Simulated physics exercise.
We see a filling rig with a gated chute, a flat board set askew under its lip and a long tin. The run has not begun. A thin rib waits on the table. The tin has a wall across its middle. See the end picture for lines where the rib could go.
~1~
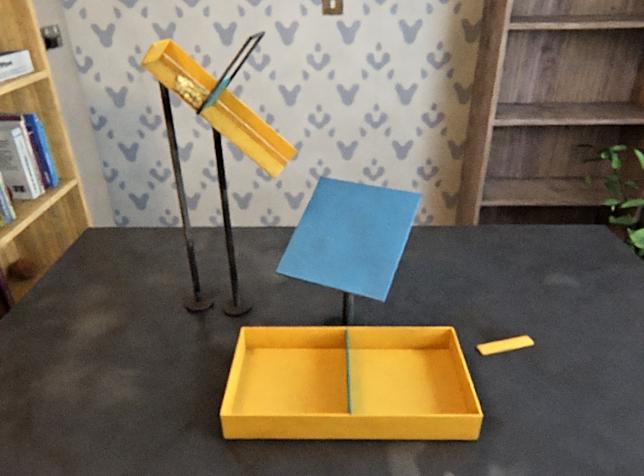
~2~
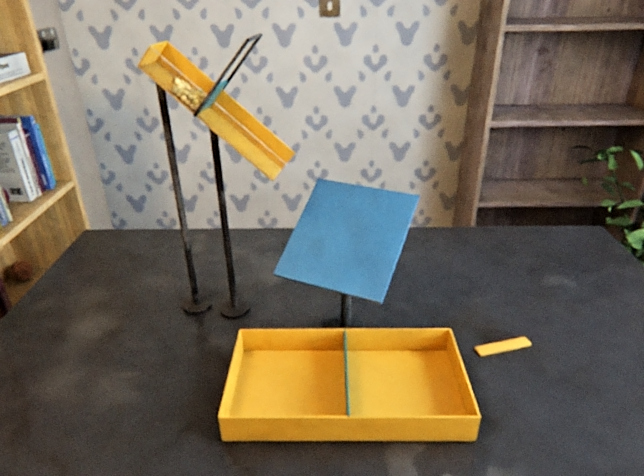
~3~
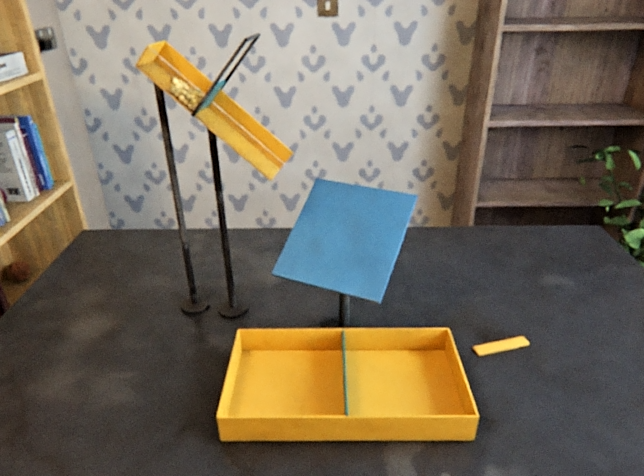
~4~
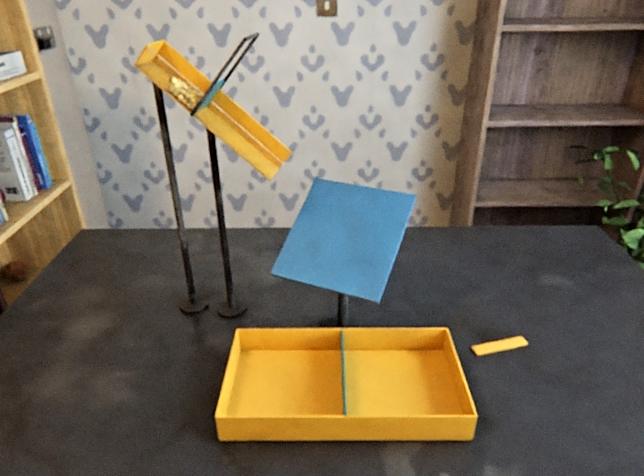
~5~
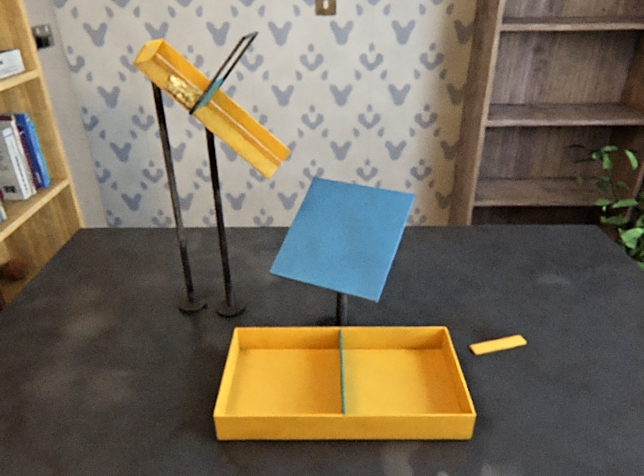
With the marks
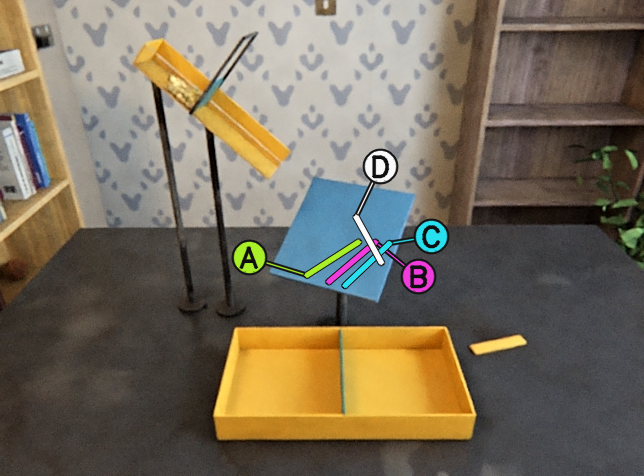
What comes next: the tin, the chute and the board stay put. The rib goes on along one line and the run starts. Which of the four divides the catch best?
Line D does it best.
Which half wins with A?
The left half.
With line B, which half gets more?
More lands on the left.
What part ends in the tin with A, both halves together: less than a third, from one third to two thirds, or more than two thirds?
It is more than two thirds.
On the marked copy, line A from (358, 242) to (306, 275); line B from (375, 242) to (328, 281); line C from (389, 243) to (344, 285); line D from (356, 217) to (381, 262).
With A, of what is caught, all but a few in the left half, a small share in the right.
With B, of what is caught, all but a few in the left half, only a few in the right.
With C, of what is caught, all but a few in the left half, only a few in the right.
With D, of what is caught, close to half in the left half, close to half in the right.
